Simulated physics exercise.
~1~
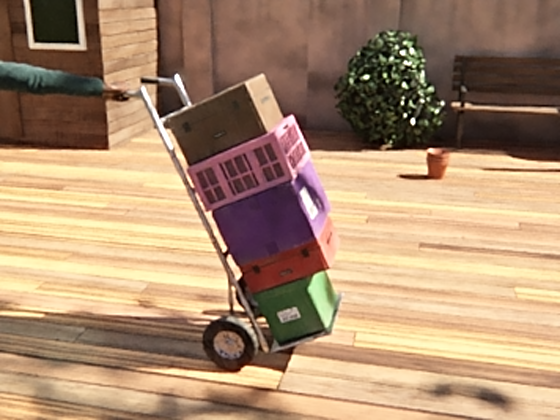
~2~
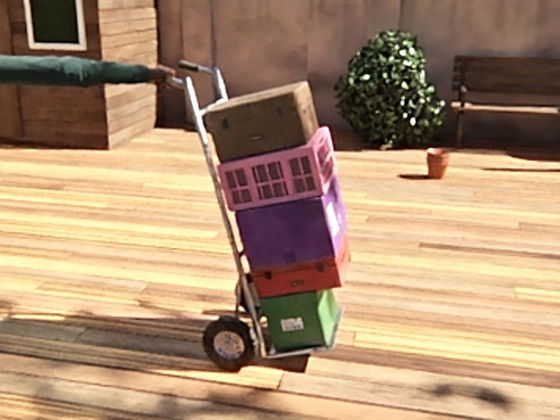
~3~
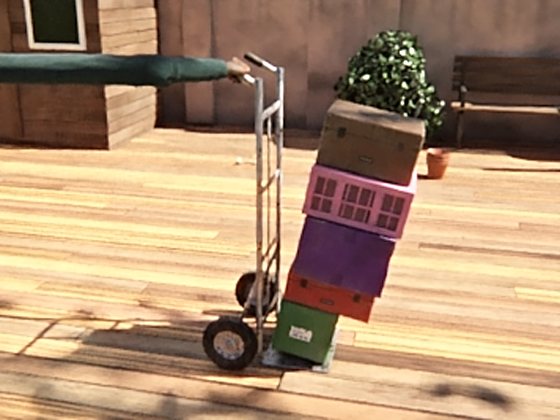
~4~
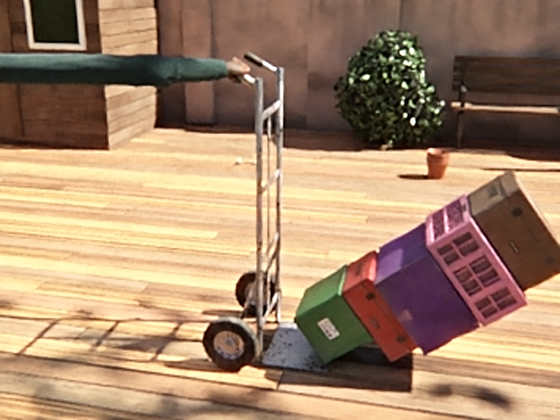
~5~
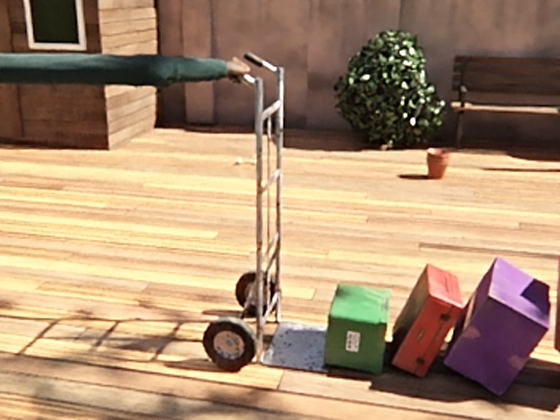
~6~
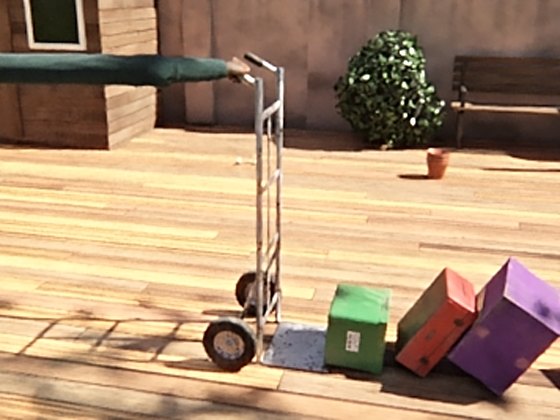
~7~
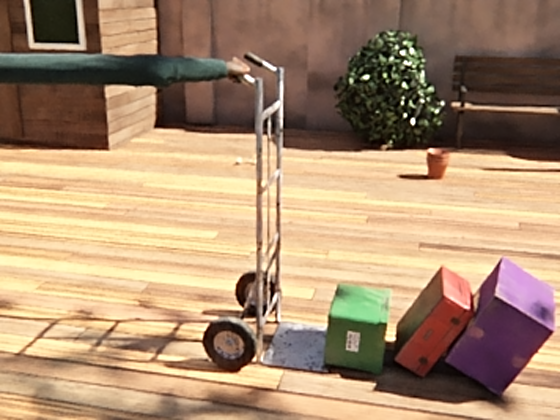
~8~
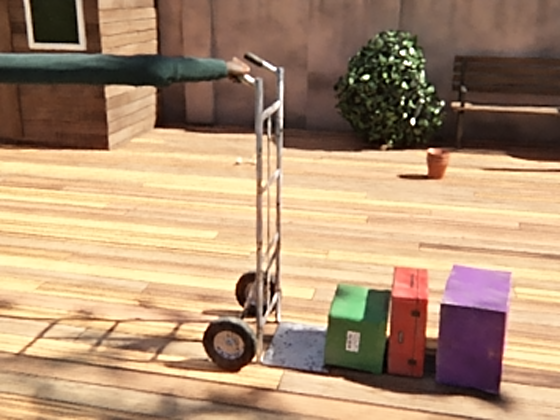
An arm tips a loaded hand truck upright, and its stacked boxes topple off rightward.
